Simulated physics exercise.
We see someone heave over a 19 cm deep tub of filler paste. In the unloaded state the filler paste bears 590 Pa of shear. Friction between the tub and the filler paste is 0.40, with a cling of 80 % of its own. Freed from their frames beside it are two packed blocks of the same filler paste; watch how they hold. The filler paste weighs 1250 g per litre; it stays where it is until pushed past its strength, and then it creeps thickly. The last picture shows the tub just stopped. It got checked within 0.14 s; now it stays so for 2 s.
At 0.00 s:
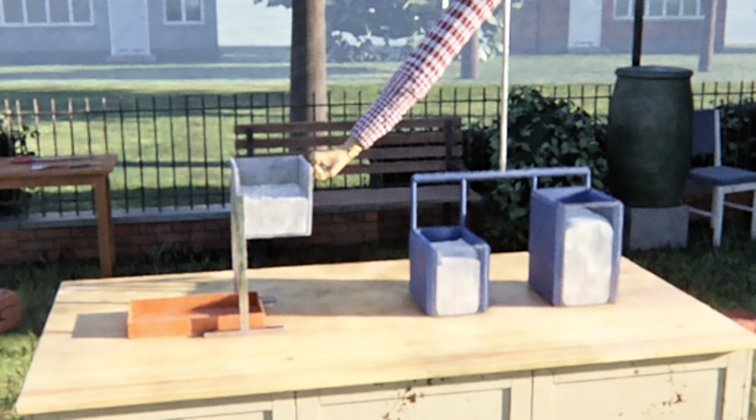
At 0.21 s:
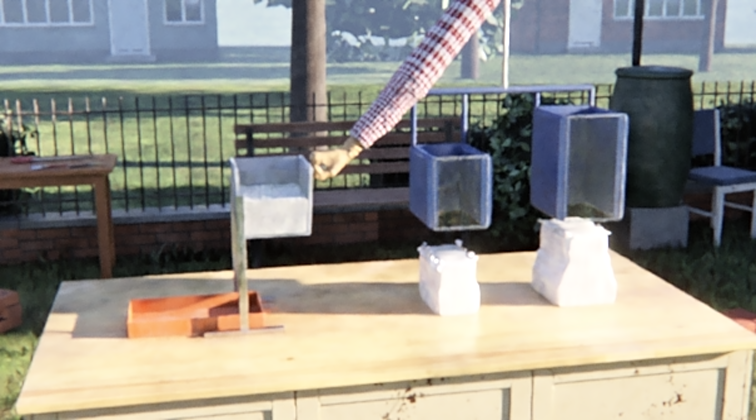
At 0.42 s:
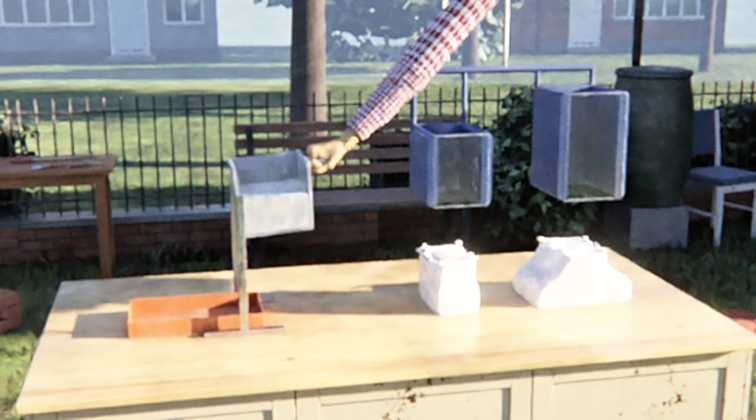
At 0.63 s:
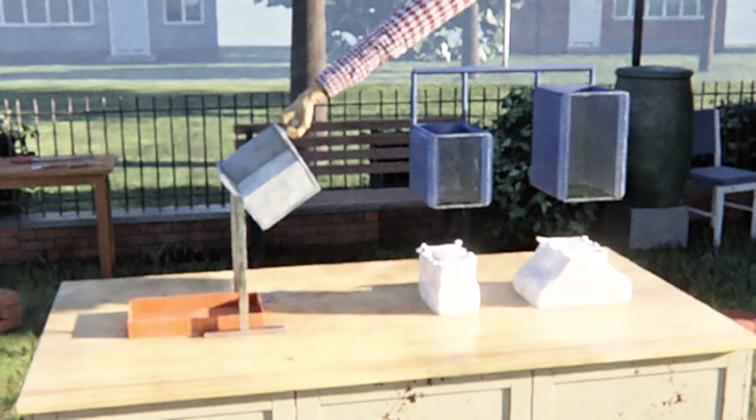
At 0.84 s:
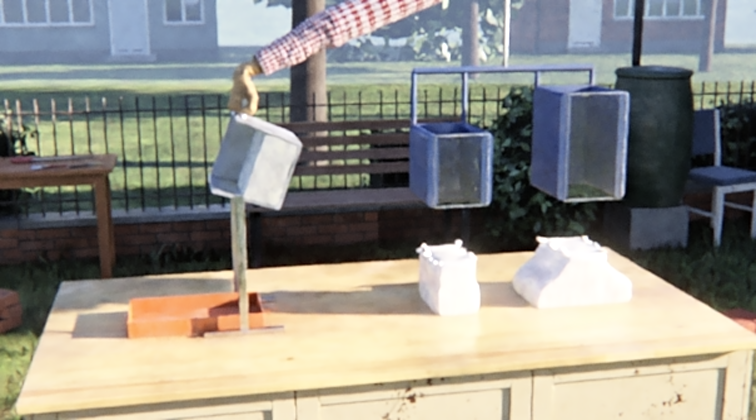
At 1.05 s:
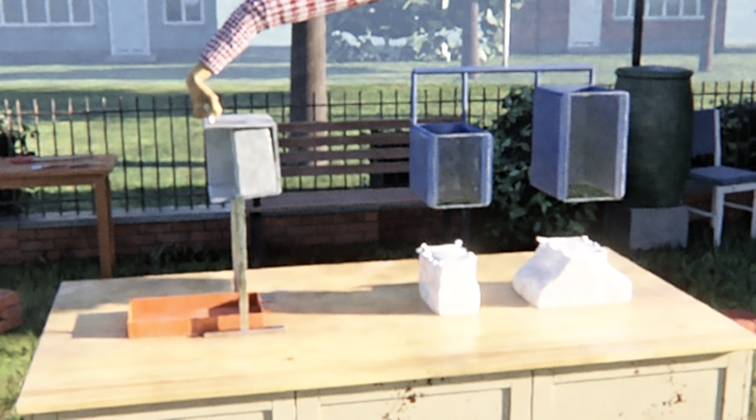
At first, a hand in a checked sleeve holds a grey tub of pale paste upright on a post, beside two filled blue holders. The joined blue holders rise off two pale blocks, and the taller, right-hand block slumps and spreads. The hand then swings the tub over leftward onto its side.
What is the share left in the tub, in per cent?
About 100 %.
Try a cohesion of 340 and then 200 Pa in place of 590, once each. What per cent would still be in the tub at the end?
Respectively 55 % and 45 %.
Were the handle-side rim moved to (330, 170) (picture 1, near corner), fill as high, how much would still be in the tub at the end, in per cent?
I'd put it at close to 55 per cent.
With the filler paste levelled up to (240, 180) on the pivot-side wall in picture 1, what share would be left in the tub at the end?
In that case, around 55 percent.
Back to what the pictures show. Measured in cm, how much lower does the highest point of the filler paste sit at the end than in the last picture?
About 6 cm.
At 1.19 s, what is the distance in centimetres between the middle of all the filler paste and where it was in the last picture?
Shift: Roughly 3 cm.
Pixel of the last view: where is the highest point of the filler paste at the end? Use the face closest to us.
Peak location: Approx. (231, 152).
After 1.19 s, the tub is at 93 degrees and holds 100 %.
After 1.36 s, the tub is at 93 degrees and holds 100 %.
After 1.53 s, the tub is at 93 degrees and holds 100 %.
After 1.70 s, the tub is at 93 degrees and holds 100 %.
After 3.05 s, the tub is at 93 degrees and holds 100 %.
